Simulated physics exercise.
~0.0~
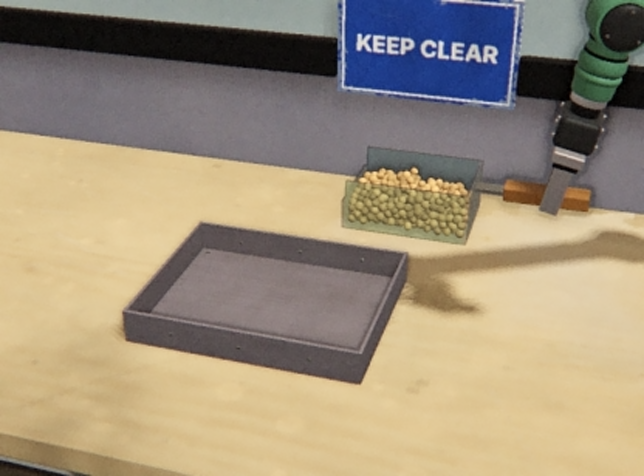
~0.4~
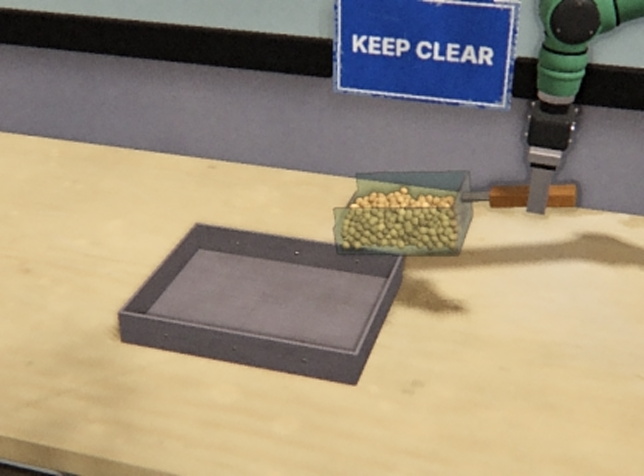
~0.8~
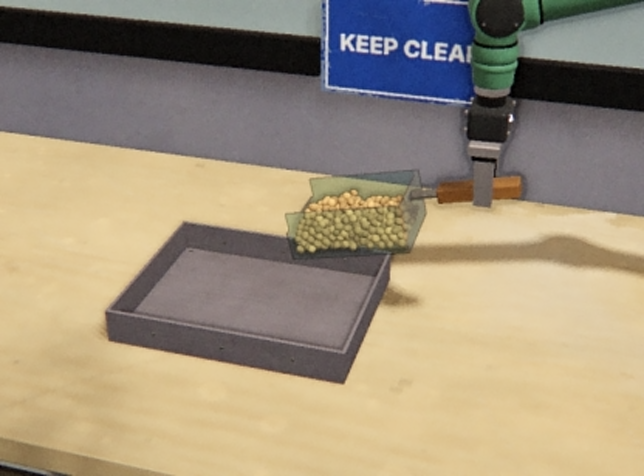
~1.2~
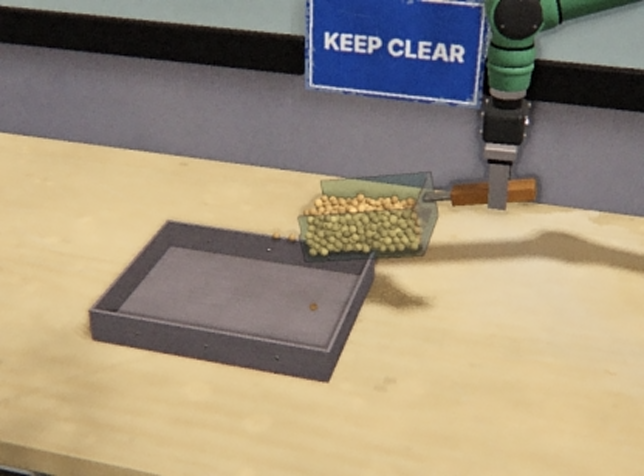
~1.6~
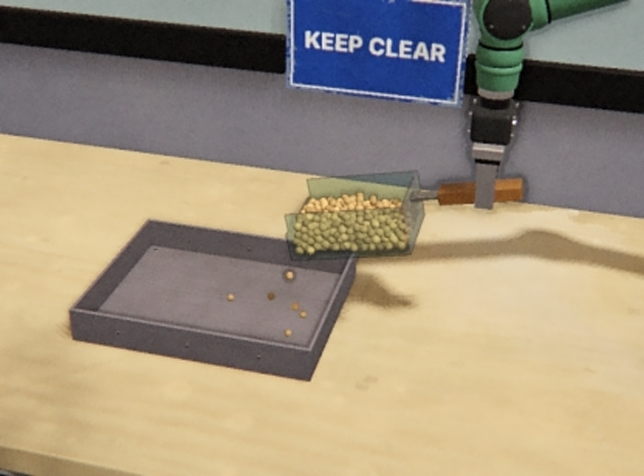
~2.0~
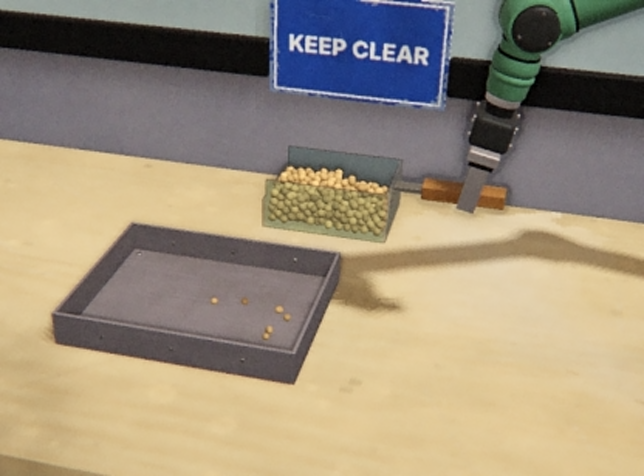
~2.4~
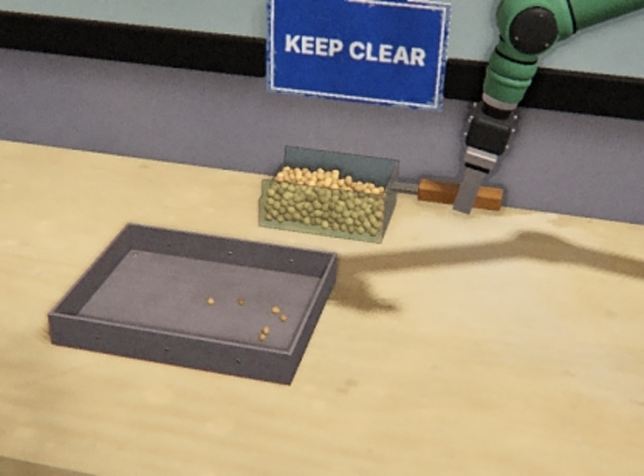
Robot arm carrying a clear box of chickpeas to a gray tray, tipping a few in, then drawing the nearly full box back.
